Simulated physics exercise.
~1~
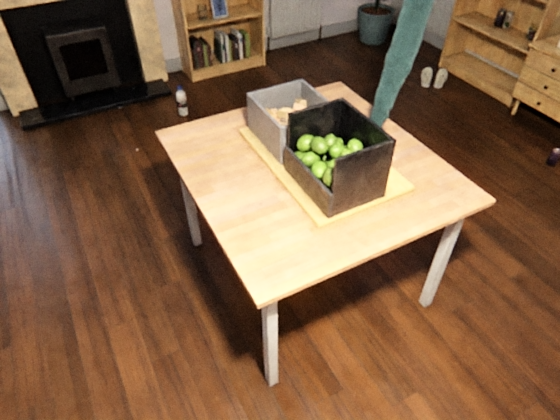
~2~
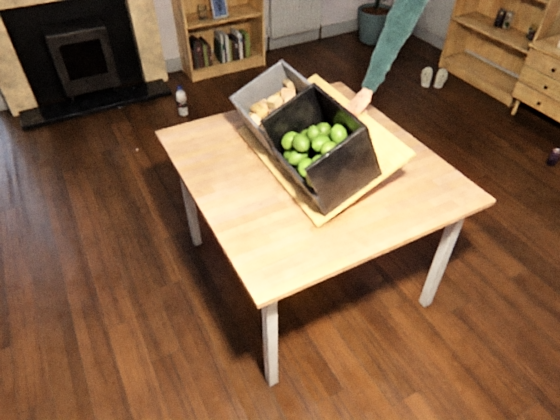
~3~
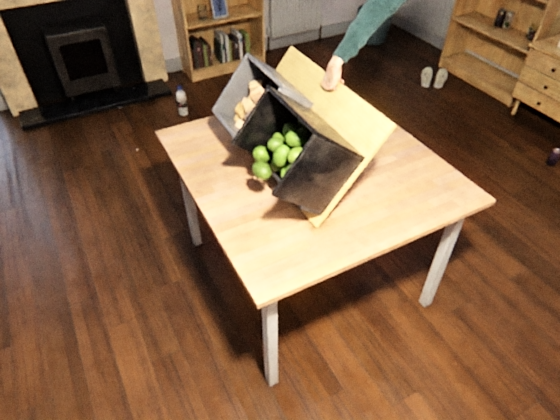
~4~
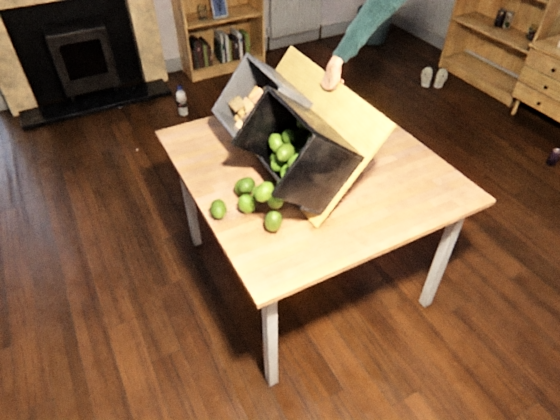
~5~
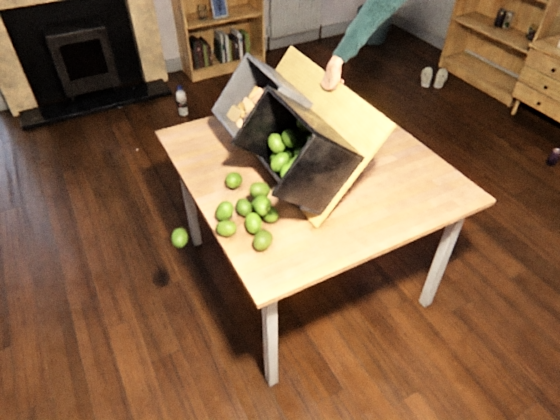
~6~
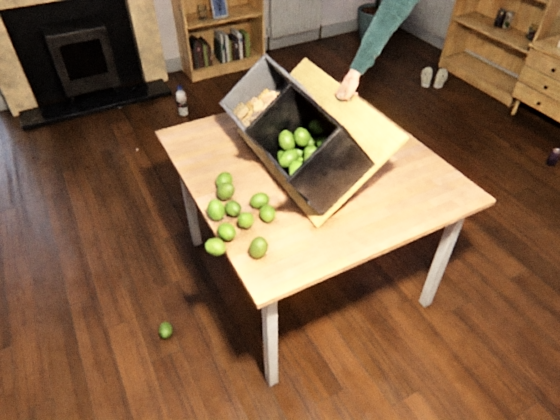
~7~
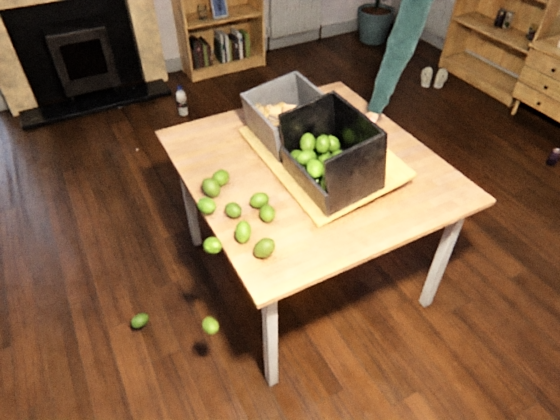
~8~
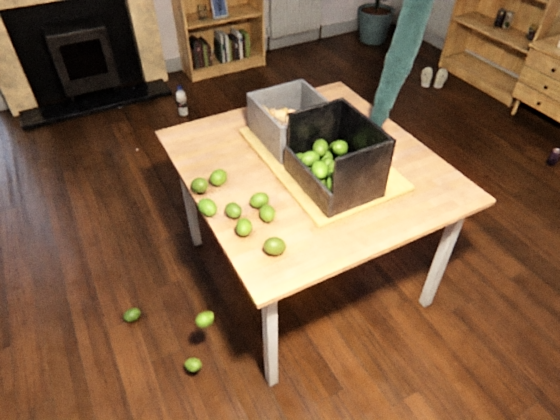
A hand in a green sleeve tipped up the right side of a board holding a grey crate and a black one, and some green fruit spilled from the black crate across the table and onto the floor before the board was lowered flat.
